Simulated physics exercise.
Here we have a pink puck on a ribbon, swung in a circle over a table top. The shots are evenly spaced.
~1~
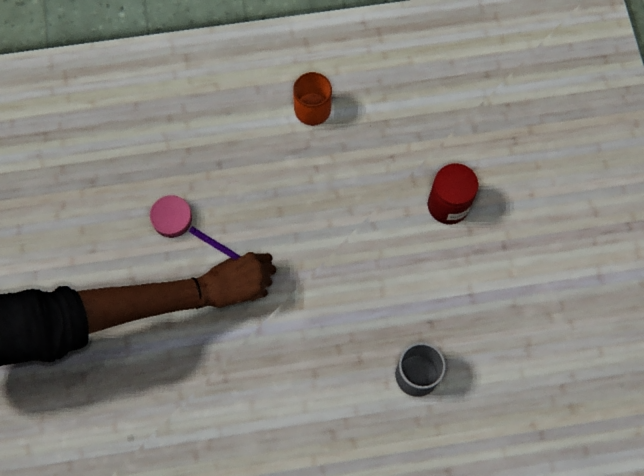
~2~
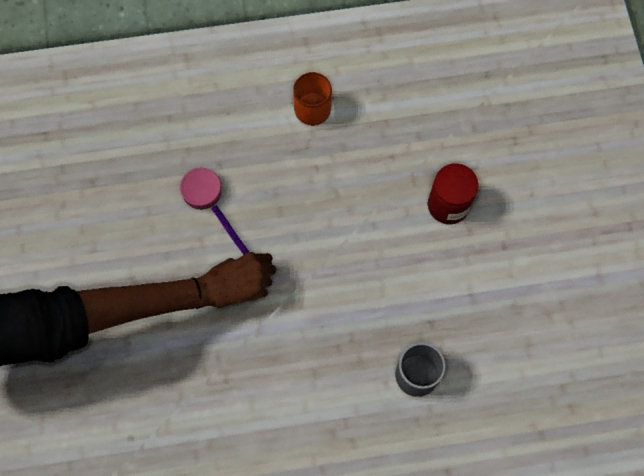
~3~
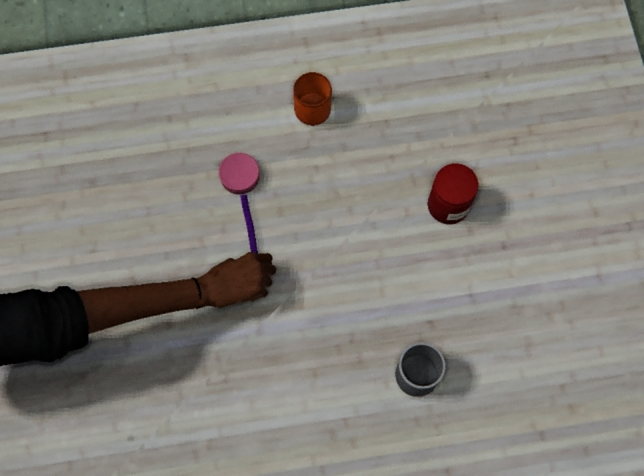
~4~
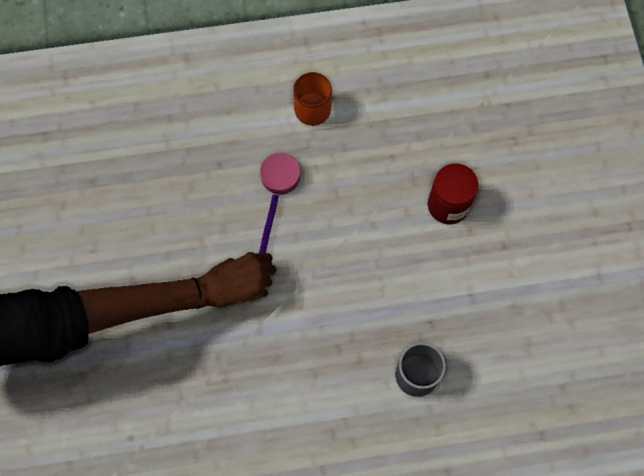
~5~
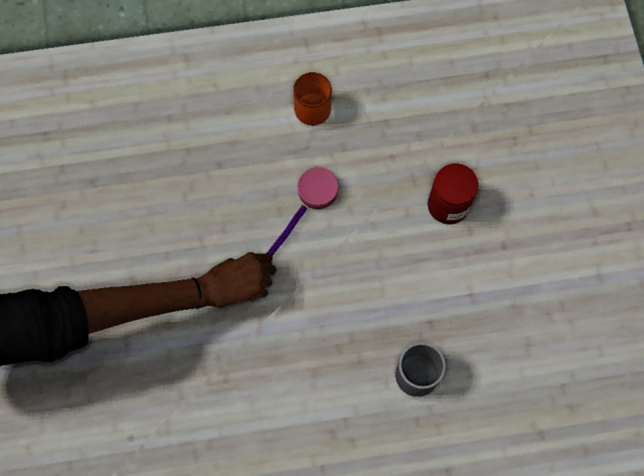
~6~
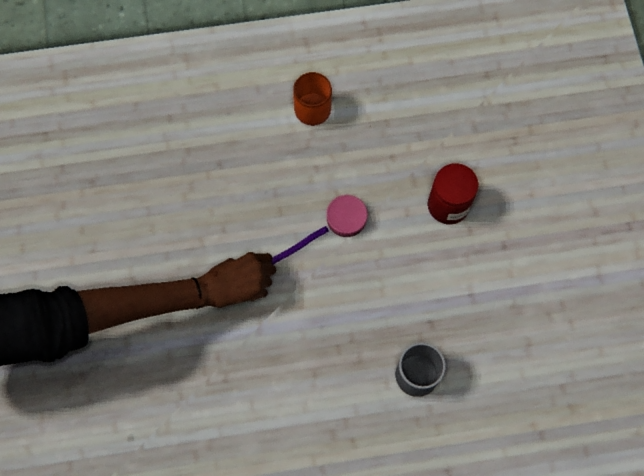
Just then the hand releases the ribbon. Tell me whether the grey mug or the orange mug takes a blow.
In the end the grey mug is struck. The orange mug remains clear.
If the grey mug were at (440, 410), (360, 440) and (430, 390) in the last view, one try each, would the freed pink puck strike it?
In the first case it is touched; in the second case it stays untouched; in the third case it is struck.
Then, 0.08 s past the final frame, puck near (382, 288).
Then, 0.20 s past the final frame, puck near (411, 336); grey mug pushed aside.
When it is over, puck near (413, 337); grey mug pushed aside. The grey mug gets hit and the orange mug escapes it.
